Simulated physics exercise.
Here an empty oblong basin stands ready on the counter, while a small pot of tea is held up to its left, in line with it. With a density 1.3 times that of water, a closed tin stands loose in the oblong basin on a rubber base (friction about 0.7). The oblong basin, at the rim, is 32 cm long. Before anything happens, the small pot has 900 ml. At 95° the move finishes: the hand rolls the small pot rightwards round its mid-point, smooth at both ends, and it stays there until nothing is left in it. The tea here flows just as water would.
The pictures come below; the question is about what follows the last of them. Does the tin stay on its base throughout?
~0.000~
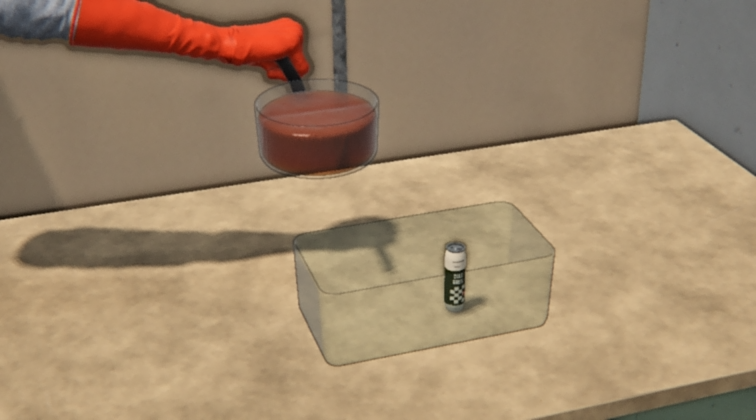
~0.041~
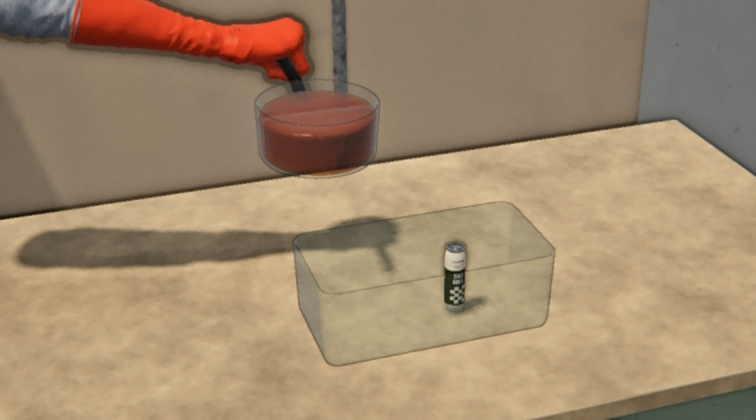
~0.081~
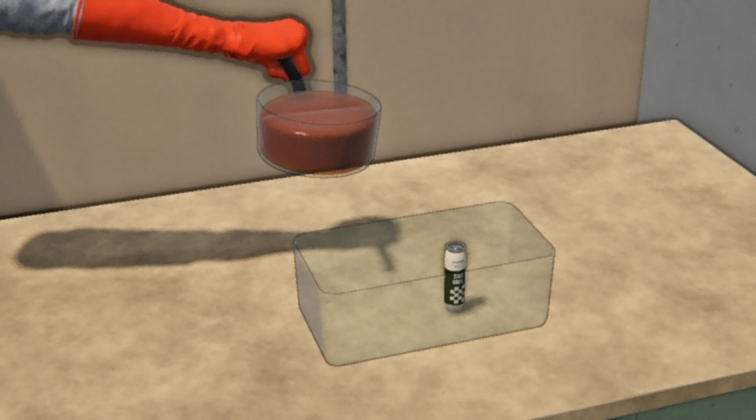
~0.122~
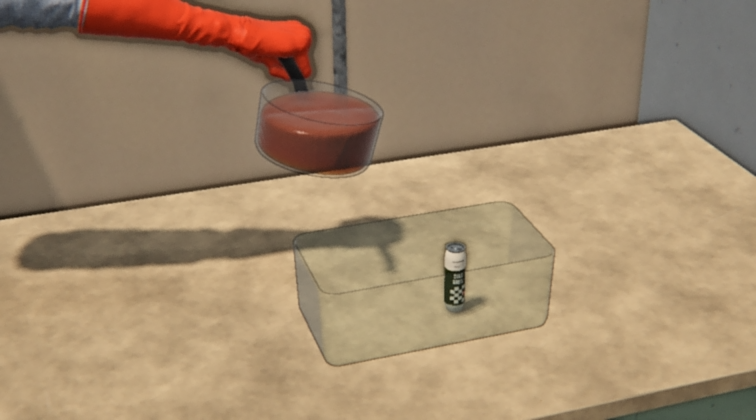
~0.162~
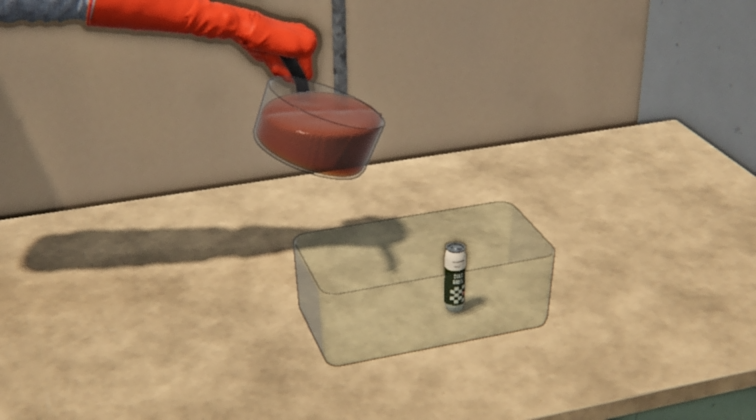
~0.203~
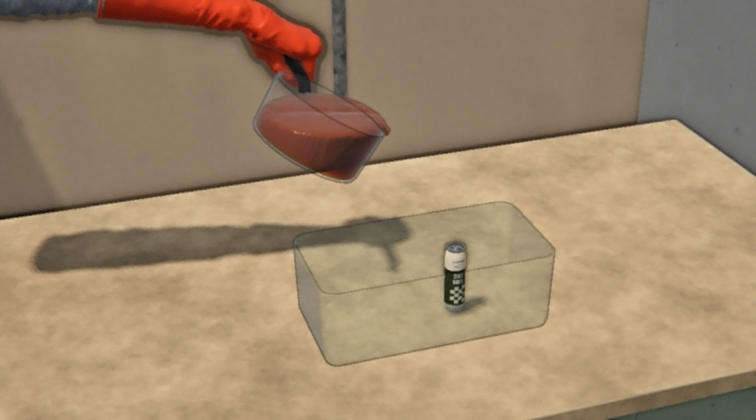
I expect it to overbalance.
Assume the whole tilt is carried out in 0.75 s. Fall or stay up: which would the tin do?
The tin stays on its base.
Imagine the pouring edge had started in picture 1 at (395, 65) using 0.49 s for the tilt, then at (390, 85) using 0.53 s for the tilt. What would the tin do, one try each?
First it stays up; then it remains upright.
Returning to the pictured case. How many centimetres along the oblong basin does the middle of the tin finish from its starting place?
Net tin displacement: Roughly 4.5 cm.
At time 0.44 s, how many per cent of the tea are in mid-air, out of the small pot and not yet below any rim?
I'd put it at about 58 percent.
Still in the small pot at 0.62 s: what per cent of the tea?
Around 8 in a hundred.
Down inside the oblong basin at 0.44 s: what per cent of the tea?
Roughly 14 percent of it.
After 0.44 s the tilt is 91° and 28 per cent is still to pour; the tin stands where it began.
After 0.62 s the tilt is 95° and 8 per cent is still to pour; the tin leans 6°.
After 0.81 s the tilt is 95° and 3 per cent is still to pour; the tin stands 1 cm from where it began.
After 1.01 s the tilt is 95° and 1 per cent is still to pour; the tin leans 49°.
In the end the tin lies on its side.
